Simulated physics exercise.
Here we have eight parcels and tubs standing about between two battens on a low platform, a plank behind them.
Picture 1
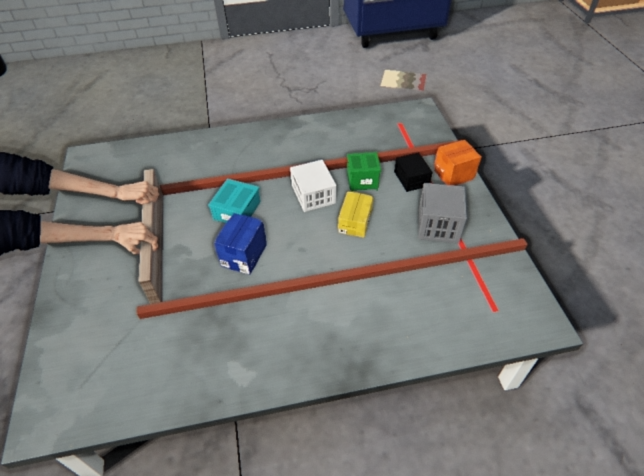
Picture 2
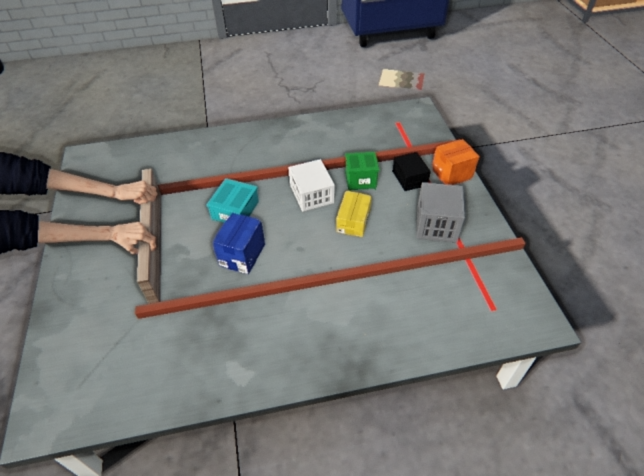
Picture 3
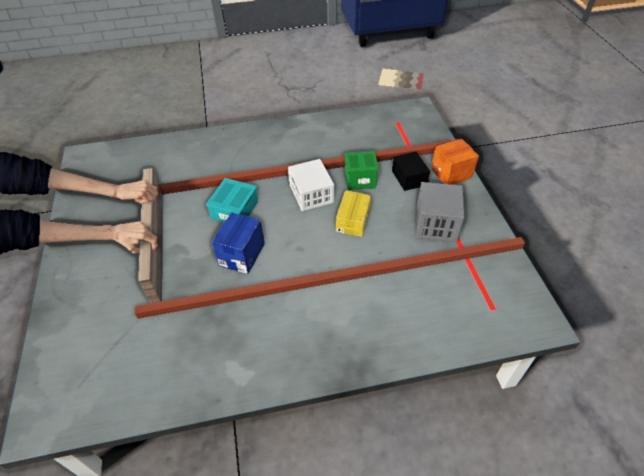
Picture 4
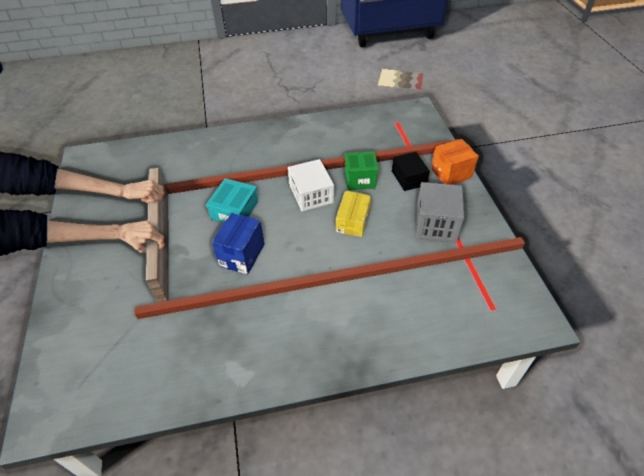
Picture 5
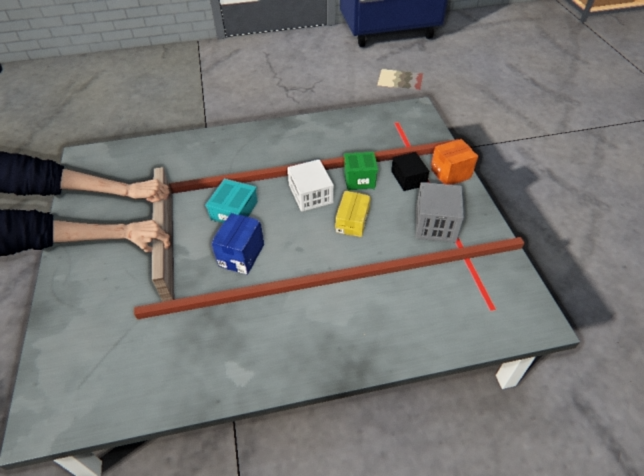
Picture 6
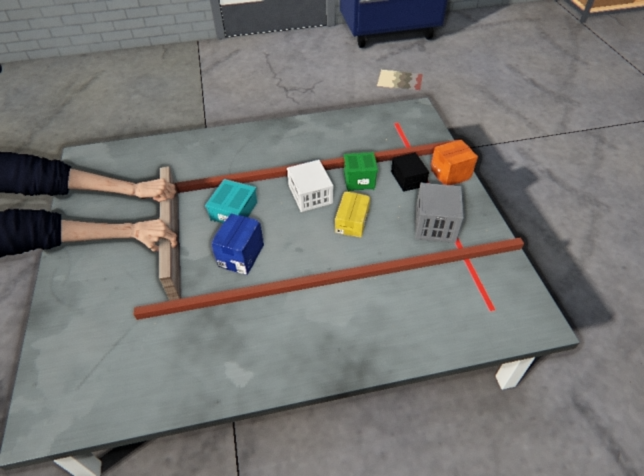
On a low grey platform, two hands held a plank behind eight coloured parcels and tubs between two battens, then slid it slightly to the right while the items stayed practically still.
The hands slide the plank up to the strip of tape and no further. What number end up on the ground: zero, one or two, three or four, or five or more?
Here the number that fall off is three or four.
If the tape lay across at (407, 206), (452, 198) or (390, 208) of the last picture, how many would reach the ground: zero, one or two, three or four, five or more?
One after another: One or two; five or over; just one or two.
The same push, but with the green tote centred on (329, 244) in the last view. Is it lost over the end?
The green tote does not fall.
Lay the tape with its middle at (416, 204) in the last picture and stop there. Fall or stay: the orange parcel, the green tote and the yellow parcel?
The orange parcel tumbles off, the green tote falls, the yellow parcel survives.
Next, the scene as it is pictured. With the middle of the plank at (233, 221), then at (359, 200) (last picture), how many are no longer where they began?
The counts are 2 and 8.
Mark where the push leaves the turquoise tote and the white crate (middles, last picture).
About (440, 165), and the other about (473, 161).
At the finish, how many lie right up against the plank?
It touches 2.
A little later, none off yet; orange parcel at rest near (453, 163); grey crate at rest near (438, 213); black crate at rest near (410, 172).
Next, none off yet; orange parcel moving near (455, 163); grey crate at rest near (438, 213); black crate shifted a little near (424, 170).
Later still, one off so far; orange parcel fallen near (485, 230); grey crate shifted about its own width near (470, 214); black crate tilted a little near (482, 161).
When it is over, the number that fall off is three or four; down, green tote, black crate and orange parcel.
